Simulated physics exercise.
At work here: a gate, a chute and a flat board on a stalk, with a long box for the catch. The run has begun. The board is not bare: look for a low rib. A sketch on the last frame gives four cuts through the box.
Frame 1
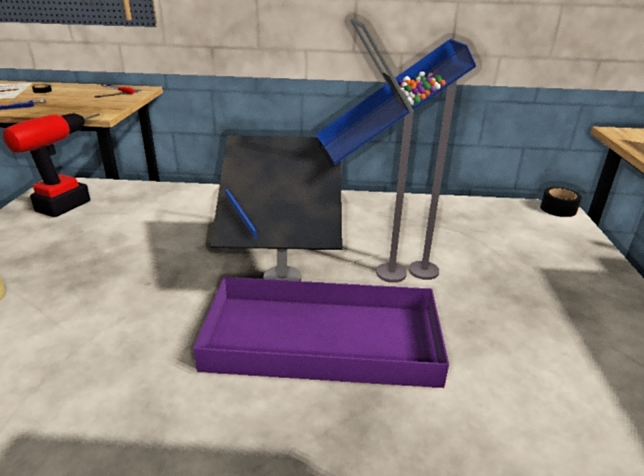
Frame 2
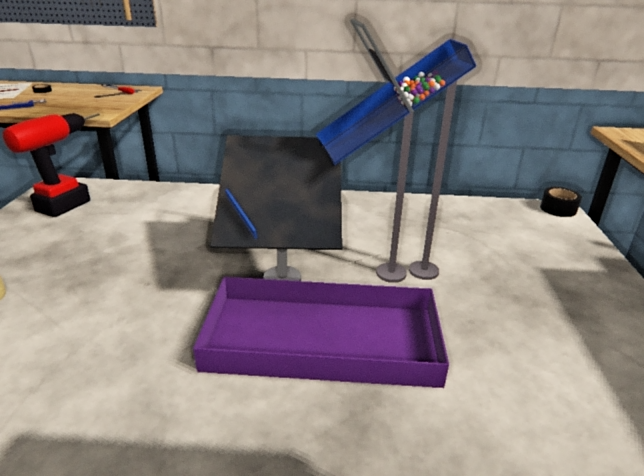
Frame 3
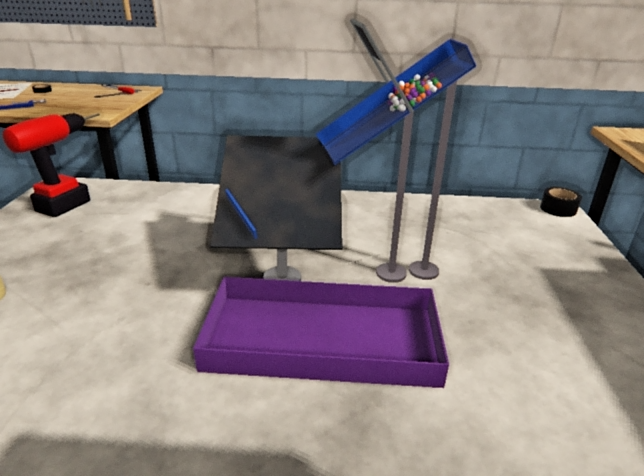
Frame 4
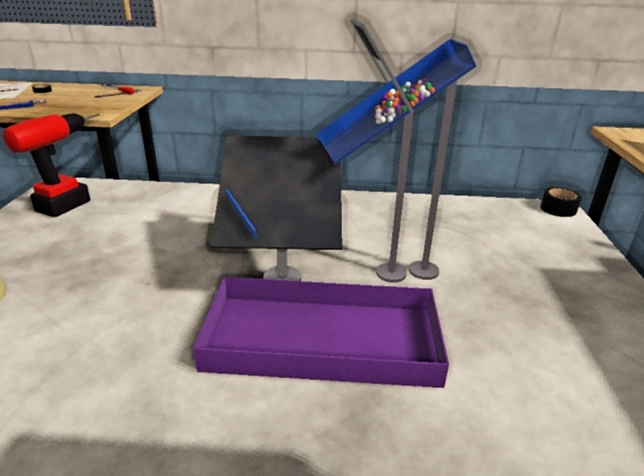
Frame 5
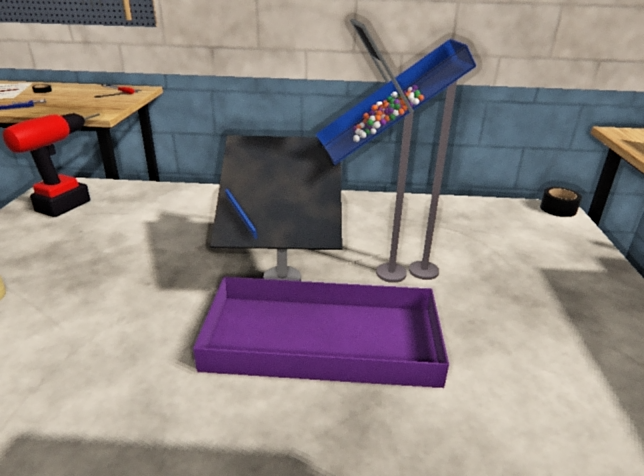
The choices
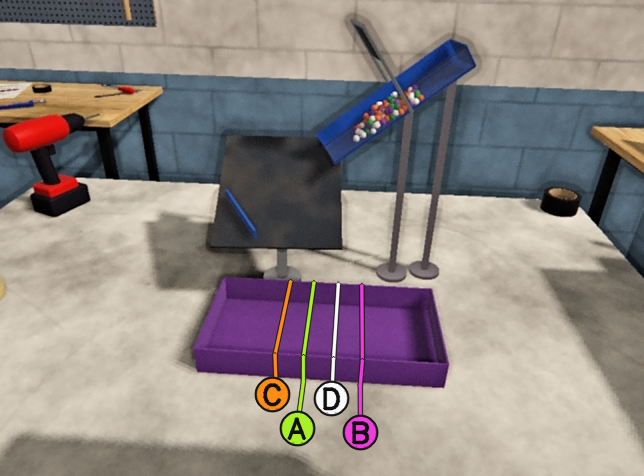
In a workshop with a brick wall painted white above and blue below, a fixed camera looks slightly down on a pale, stained tabletop. A blue chute on thin grey stands slopes down leftward toward a tilted black board with a blue rib, behind an empty purple box, with a red drill at left. The dark gate lifts, and small multicoloured beads slide down the chute, spreading out.
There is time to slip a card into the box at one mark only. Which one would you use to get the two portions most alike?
Use line C.
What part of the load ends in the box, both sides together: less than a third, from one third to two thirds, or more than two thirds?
About that: More than two thirds.
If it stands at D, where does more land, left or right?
The left side.
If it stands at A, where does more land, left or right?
Left.
On the marked copy, line A crosses the front rim at (303, 355); line B crosses the front rim at (362, 359); line C crosses the front rim at (275, 353); line D crosses the front rim at (333, 357).
Choosing A, of what is caught, almost all on the left of the divider, just a few on the right.
Choosing B, of what is caught, every piece on the left of the divider, not one piece on the right.
Choosing C, of what is caught, roughly half on the left of the divider, roughly half on the right.
Choosing D, of what is caught, almost all on the left of the divider, just a few on the right.
